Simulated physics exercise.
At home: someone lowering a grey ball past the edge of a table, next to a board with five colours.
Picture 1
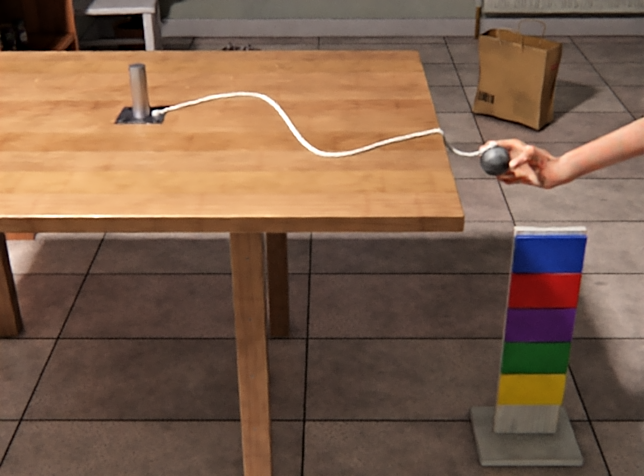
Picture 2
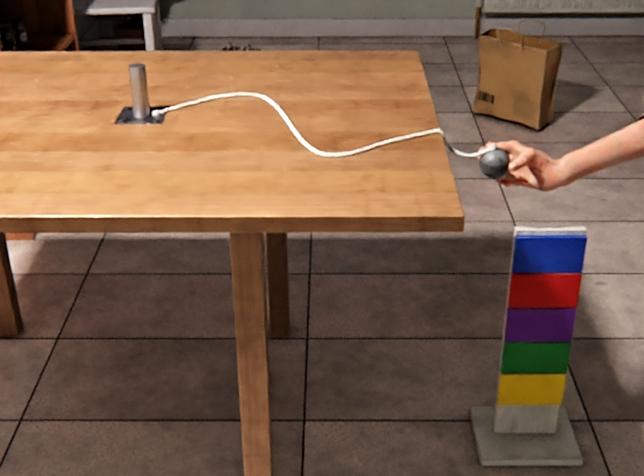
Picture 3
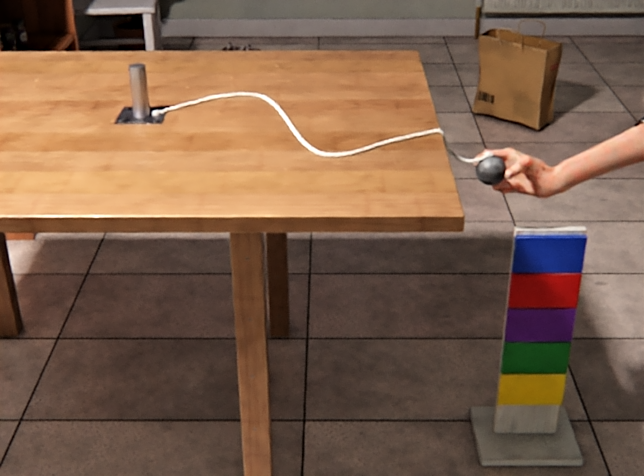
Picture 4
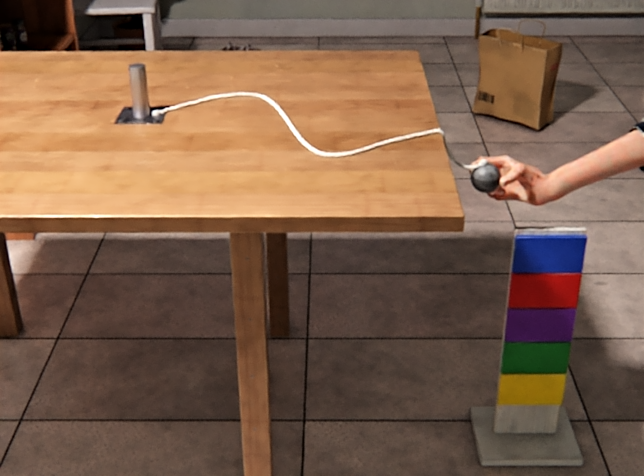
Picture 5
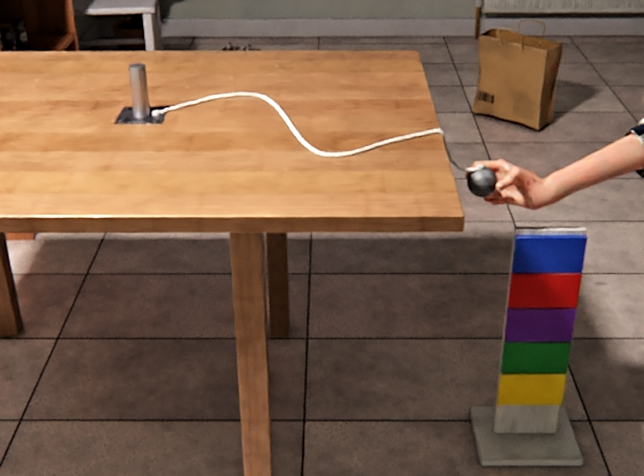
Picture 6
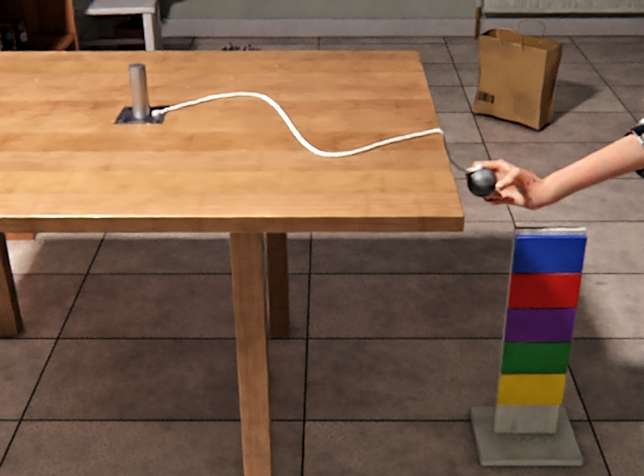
A hand holding a grey ball on a white cord shifts slightly left and down beside a wooden table, then stays still.
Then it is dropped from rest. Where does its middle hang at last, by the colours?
At purple.
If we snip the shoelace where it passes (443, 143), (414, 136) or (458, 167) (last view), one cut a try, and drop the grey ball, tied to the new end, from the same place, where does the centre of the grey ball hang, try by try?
In that order: (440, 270), (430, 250) and (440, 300).
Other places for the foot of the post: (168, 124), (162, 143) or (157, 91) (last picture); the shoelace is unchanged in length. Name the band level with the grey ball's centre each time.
It would be green; green; purple.
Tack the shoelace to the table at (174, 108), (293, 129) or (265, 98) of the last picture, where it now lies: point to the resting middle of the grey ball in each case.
In that order: (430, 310), (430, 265) and (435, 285).
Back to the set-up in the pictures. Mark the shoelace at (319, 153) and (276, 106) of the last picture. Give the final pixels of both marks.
At (439, 132), then (314, 118).
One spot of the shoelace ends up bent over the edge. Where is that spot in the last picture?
At (315, 151), roughly.
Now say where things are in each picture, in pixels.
Grey ball (496, 161); blue (550, 256); red (545, 292); purple (540, 326); green (536, 359); yellow (532, 390), in the first picture.
Grey ball (495, 163); shoelace through (190, 104) (266, 98) (292, 127) (340, 155) (414, 136), in the second picture.
Grey ball (491, 170), in the third picture.
Grey ball (486, 178); shoelace through (190, 104) (266, 98) (292, 127) (340, 155) (414, 136), in the fourth picture.
Grey ball (482, 182), in the fifth picture.
Grey ball (482, 182); shoelace through (190, 104) (266, 98) (292, 127) (340, 155) (414, 136), in the sixth picture.
Soon after, ball near (419, 305); level with purple.
Then, ball near (436, 315); level with purple.
At rest, ball near (429, 316); level with purple. Its centre hangs level with the purple band.
